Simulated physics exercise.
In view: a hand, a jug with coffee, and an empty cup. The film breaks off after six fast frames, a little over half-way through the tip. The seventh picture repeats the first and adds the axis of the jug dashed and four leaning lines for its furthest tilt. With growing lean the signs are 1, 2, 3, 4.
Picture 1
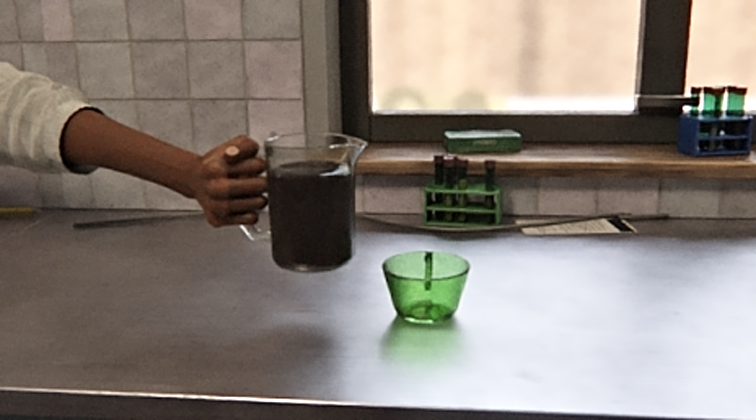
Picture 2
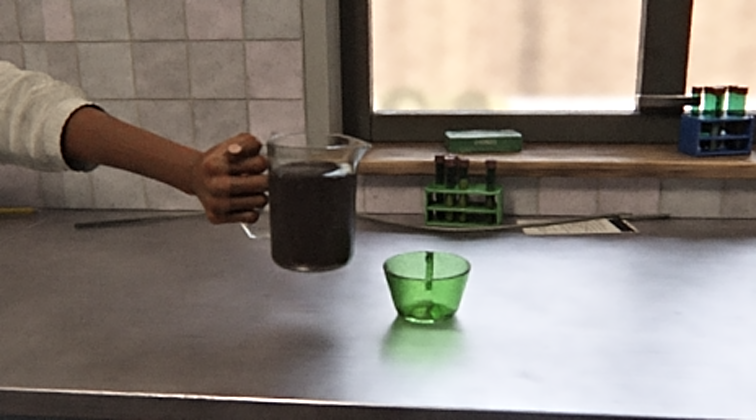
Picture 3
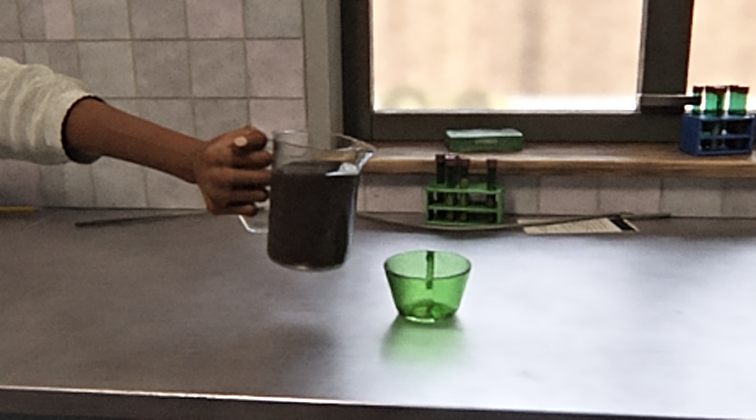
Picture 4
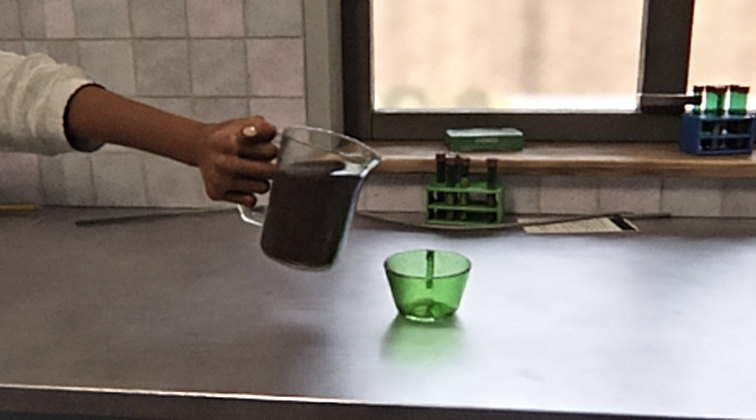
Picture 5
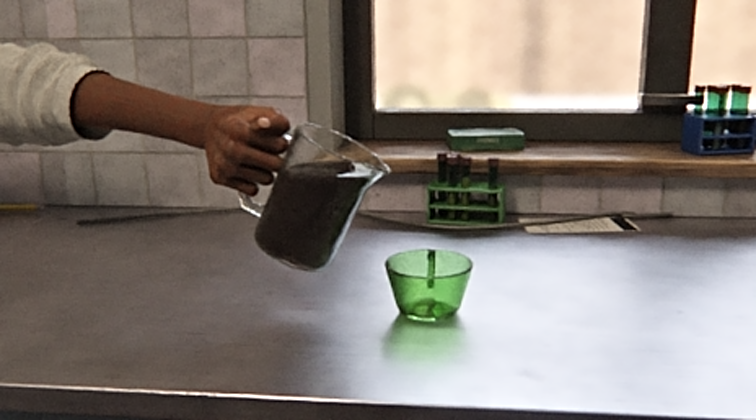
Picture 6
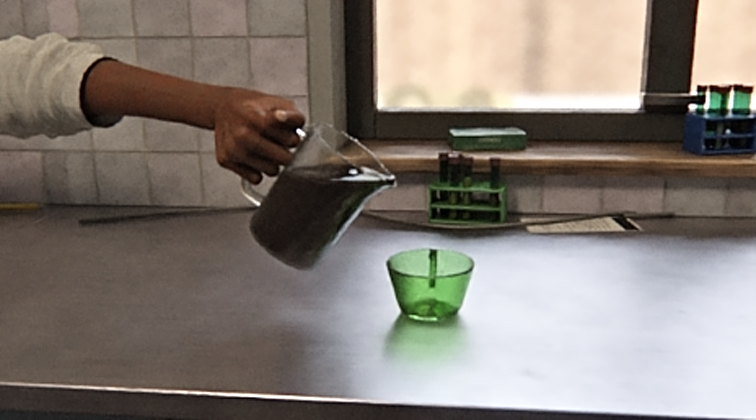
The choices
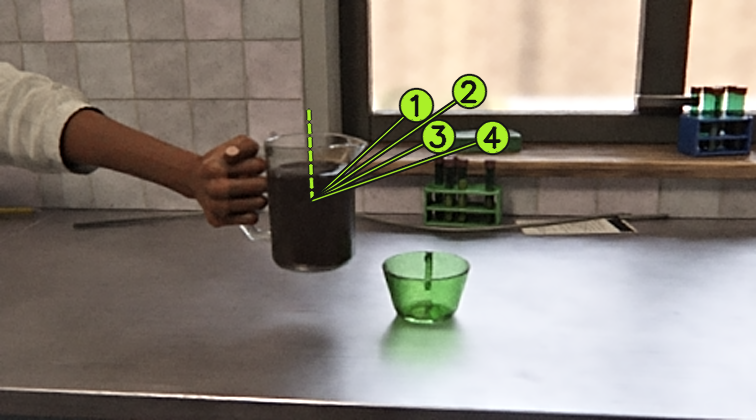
In this clip, a hand holds a glass jug of dark liquid upright above a counter, to the left of an empty green cup, then gradually tilts it to the right, the liquid shifting toward the lip.
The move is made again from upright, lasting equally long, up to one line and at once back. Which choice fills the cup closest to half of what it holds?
It is 2.
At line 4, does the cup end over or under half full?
Over.
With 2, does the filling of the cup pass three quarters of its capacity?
No, it does not.
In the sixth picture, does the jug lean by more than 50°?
No, it does not.
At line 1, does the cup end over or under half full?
Under.
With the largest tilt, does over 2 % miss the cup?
Yes, it does.
On the marked copy, 1 at (404, 116); 2 at (455, 101); 3 at (423, 144); 4 at (476, 142).
With 1, the cup ends with about 28 % of what it can hold.
With 2, the cup ends with about 48 % of what it can hold; 3 % of the coffee is spilt.
With 3, the cup ends with about 73 % of what it can hold; 4 % of the coffee is spilt.
With 4, the cup ends with about 91 % of what it can hold; 11 % of the coffee is spilt.
